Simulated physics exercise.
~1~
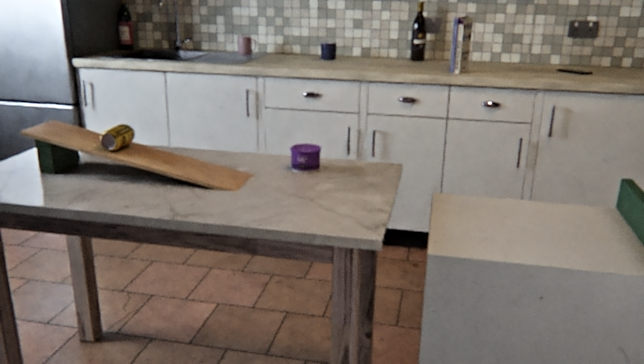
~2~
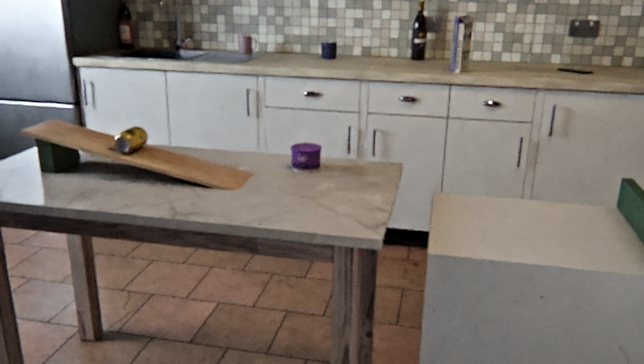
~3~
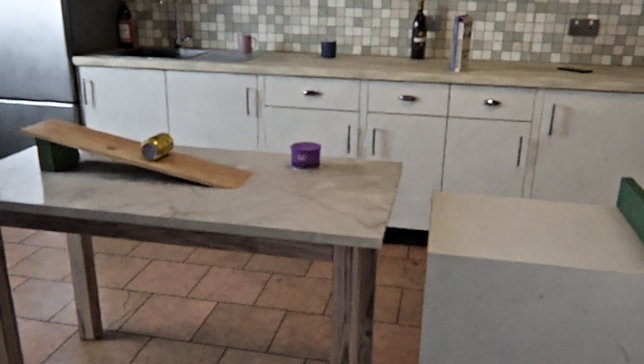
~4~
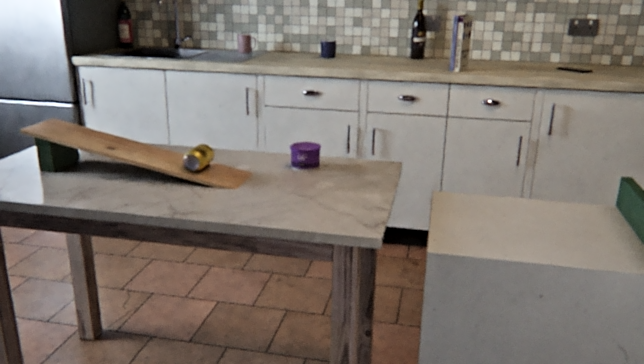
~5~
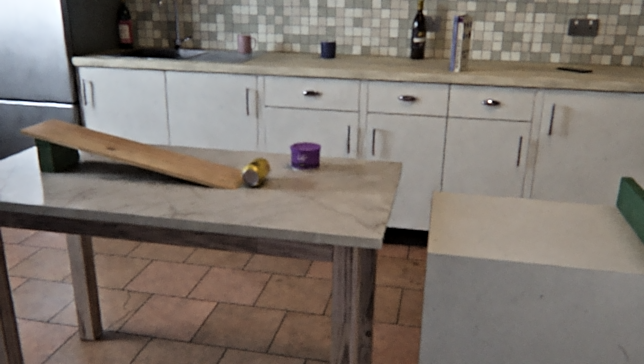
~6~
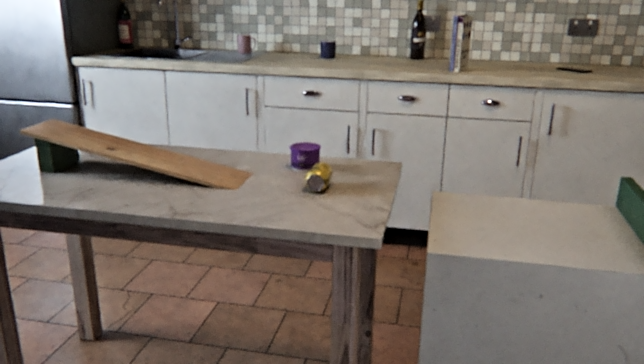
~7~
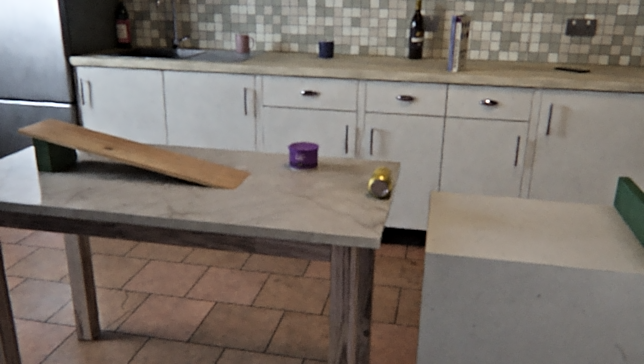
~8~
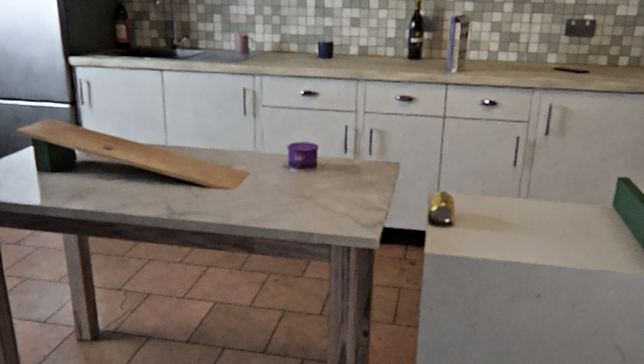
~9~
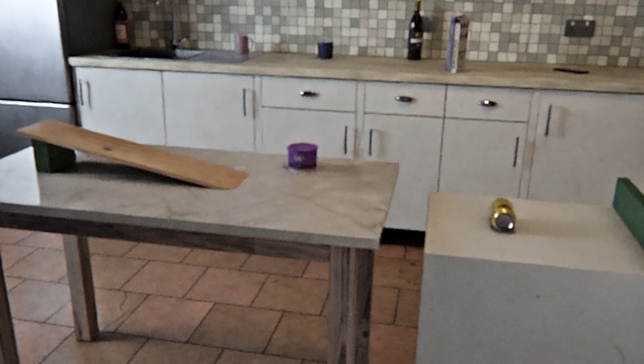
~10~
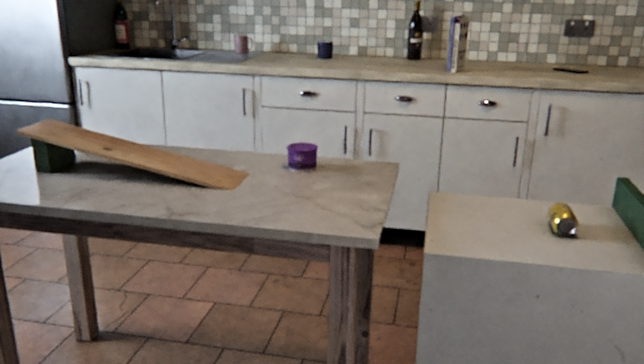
In a kitchen, a yellow can on its side rolls right down a wooden ramp and along a table, passing a purple tub that stays put. It clears the gap to a lower white top and rolls on towards a green batten at the far end.
